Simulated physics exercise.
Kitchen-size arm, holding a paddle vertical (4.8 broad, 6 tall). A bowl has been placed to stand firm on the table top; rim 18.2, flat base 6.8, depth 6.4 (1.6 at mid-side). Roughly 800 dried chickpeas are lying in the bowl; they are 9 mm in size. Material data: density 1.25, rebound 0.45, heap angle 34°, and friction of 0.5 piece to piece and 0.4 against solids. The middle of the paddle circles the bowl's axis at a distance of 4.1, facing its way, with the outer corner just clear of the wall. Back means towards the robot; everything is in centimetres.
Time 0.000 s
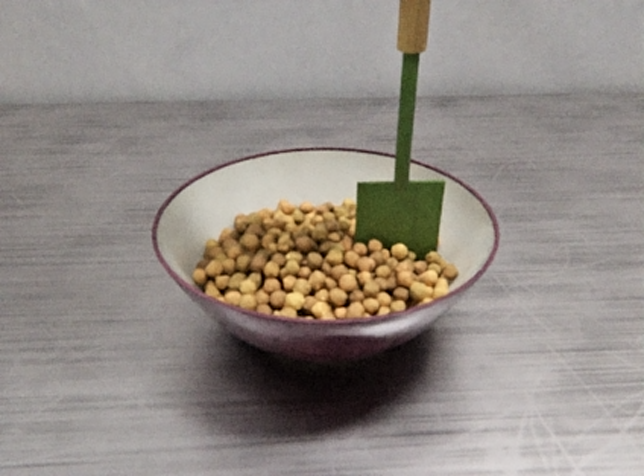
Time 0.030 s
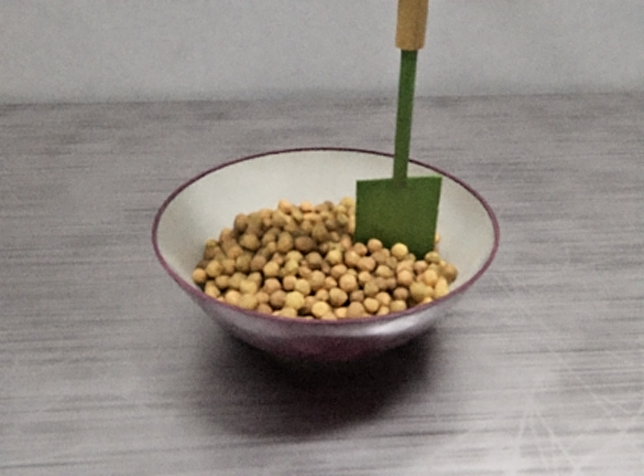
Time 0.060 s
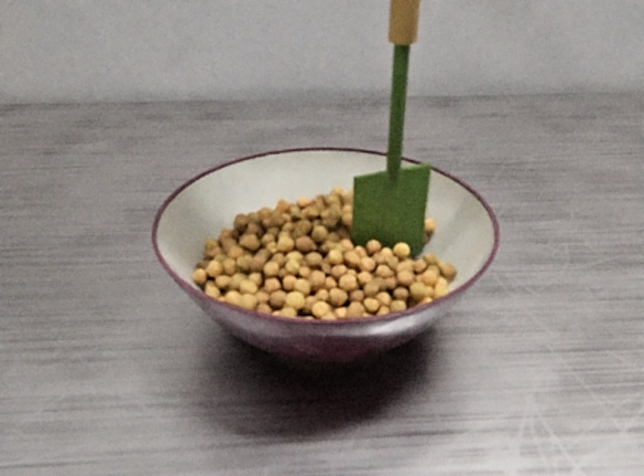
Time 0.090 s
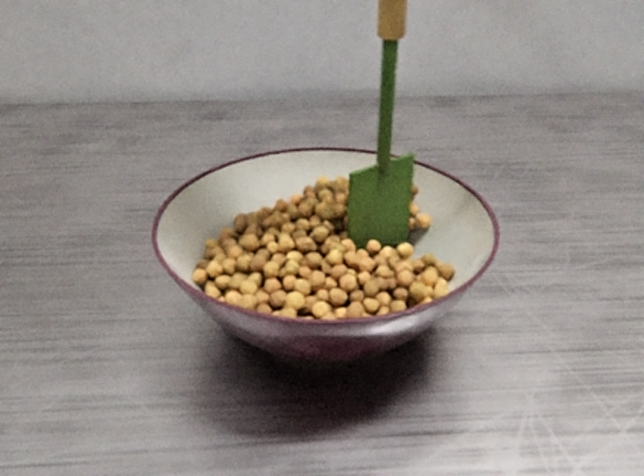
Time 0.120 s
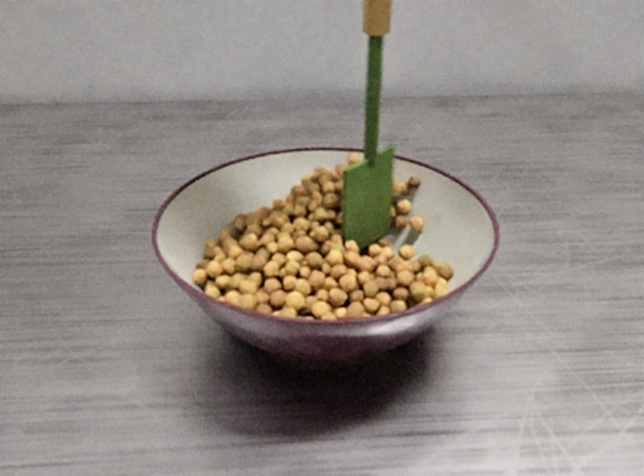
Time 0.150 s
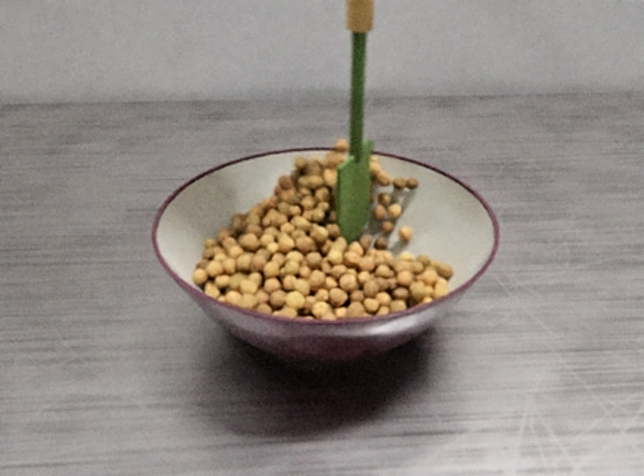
On a grey streaked surface, a green paddle sweeping leftward and turning edge-on through a bowl, heaping round tan chickpeas towards the back.
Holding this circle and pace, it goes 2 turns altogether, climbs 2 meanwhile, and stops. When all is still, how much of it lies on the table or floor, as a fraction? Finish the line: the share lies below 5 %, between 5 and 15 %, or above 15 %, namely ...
... between 5 and 15 %.
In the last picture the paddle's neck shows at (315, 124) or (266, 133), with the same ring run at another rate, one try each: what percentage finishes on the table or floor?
Near 25 per cent for the first, near 35 per cent for the second.
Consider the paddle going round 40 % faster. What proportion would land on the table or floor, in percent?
Estimate: Near 20 in a hundred.
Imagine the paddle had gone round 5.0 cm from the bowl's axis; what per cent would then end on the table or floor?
That would give close to 5 per cent.
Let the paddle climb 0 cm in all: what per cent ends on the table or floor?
I'd put it at about 25 per cent.
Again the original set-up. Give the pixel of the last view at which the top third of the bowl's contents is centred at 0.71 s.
Upper-third centre: Approx. (411, 249) px.
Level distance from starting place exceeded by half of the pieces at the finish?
5 centimetres.
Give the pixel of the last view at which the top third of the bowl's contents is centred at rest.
Roughly pixel (318, 258).
After 0.71 s, 321° round, highest piece 8 above the table; 732 in the bowl, 62 on the table or floor, 6 in flight or on the tool.
After 1.26 s, 221° round, highest piece 6 above the table; 716 in the bowl, 83 on the table or floor, 1 in flight or on the tool.
After 1.74 s, 0° round, highest piece 6 above the table; 716 in the bowl, 84 on the table or floor.
After 2.44 s, 0° round, highest piece 6 above the table; 716 in the bowl, 84 on the table or floor.
At rest, 716 in the bowl, 84 on the table or floor. That is 10 % on the table or floor.
